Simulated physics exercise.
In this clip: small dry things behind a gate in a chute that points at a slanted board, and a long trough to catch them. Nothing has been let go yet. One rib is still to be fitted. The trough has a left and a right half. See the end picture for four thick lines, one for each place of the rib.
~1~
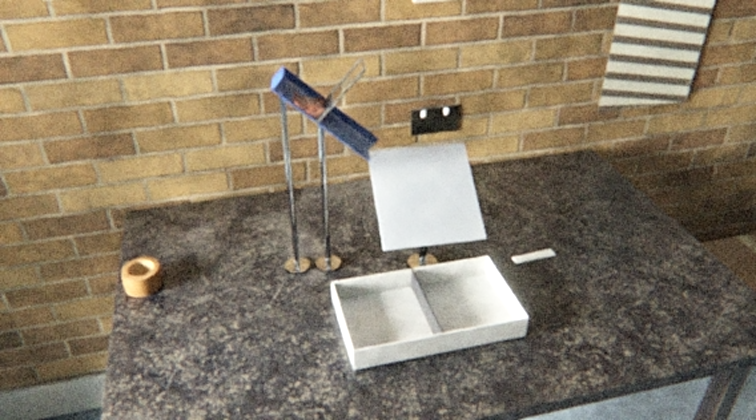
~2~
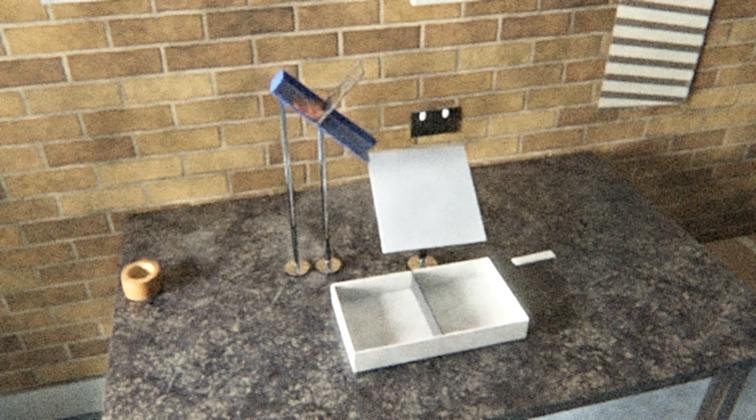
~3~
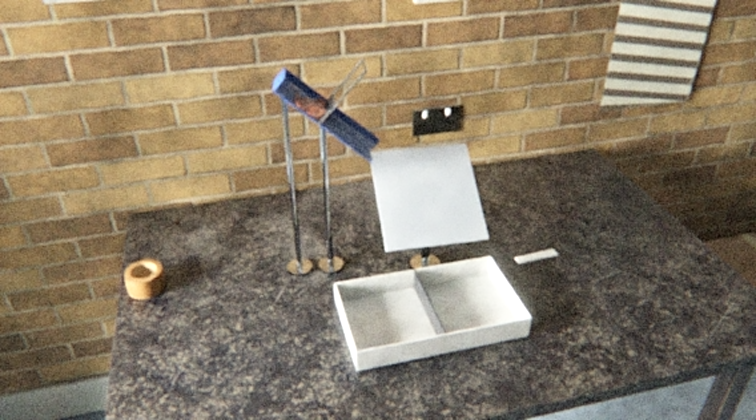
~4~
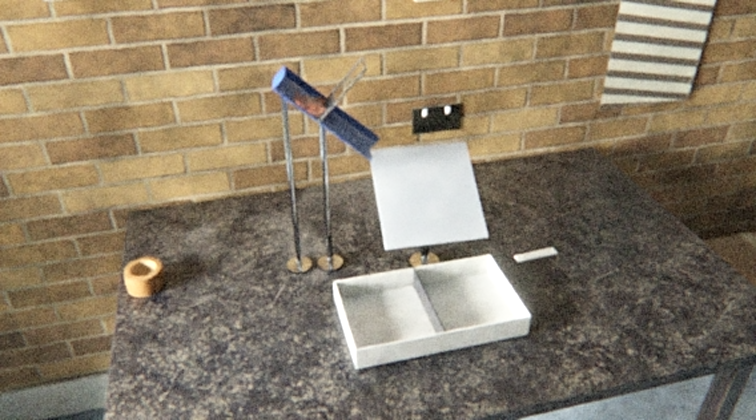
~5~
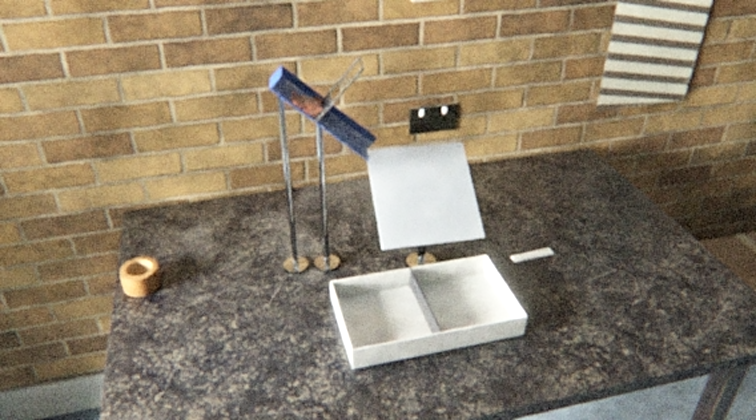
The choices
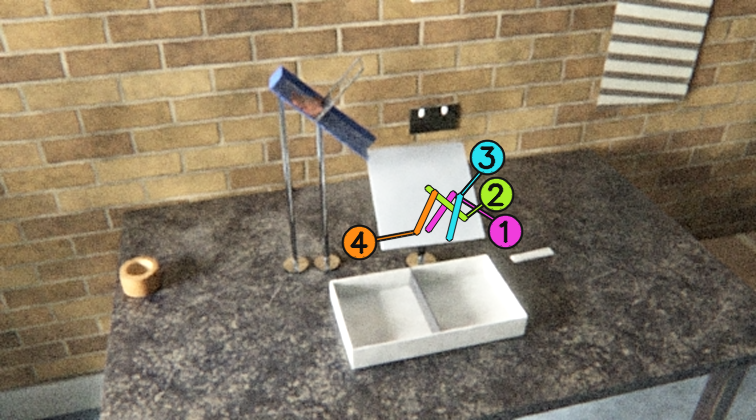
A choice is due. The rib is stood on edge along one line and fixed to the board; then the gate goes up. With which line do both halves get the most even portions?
1 beats the others.
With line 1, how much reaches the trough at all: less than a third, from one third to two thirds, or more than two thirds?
It is more than two thirds.
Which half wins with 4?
More lands on the left.
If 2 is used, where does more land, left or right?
Right.
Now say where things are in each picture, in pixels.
In the first frame, load behind the gate at (311, 104), clay pellets; lip of the chute at (369, 156), sloping fairly steeply.
In the second frame, middle of the board at (426, 196), tilted fairly steeply; middle of its low edge at (436, 246); of its high edge at (416, 150).
In the third frame, front corners of the trough at (357, 352) and (531, 318); front end of its middle wall at (446, 334); gate still shut at (332, 102).
In the fourth frame, middle of the load at (313, 104); lip at (371, 155).
In the fifth frame, middle of the load at (309, 103); lip at (368, 155).
On the marked copy, line 1 from (453, 193) to (428, 229); line 2 from (428, 188) to (464, 218); line 3 from (460, 196) to (449, 238); line 4 from (434, 192) to (416, 231).
For line 1, of what is caught, about half in the left half, about half in the right.
For line 2, of what is caught, a stray few in the left half, nearly all in the right.
For line 3, of what is caught, a stray few in the left half, nearly all in the right.
For line 4, of what is caught, nearly all in the left half, a small part in the right.
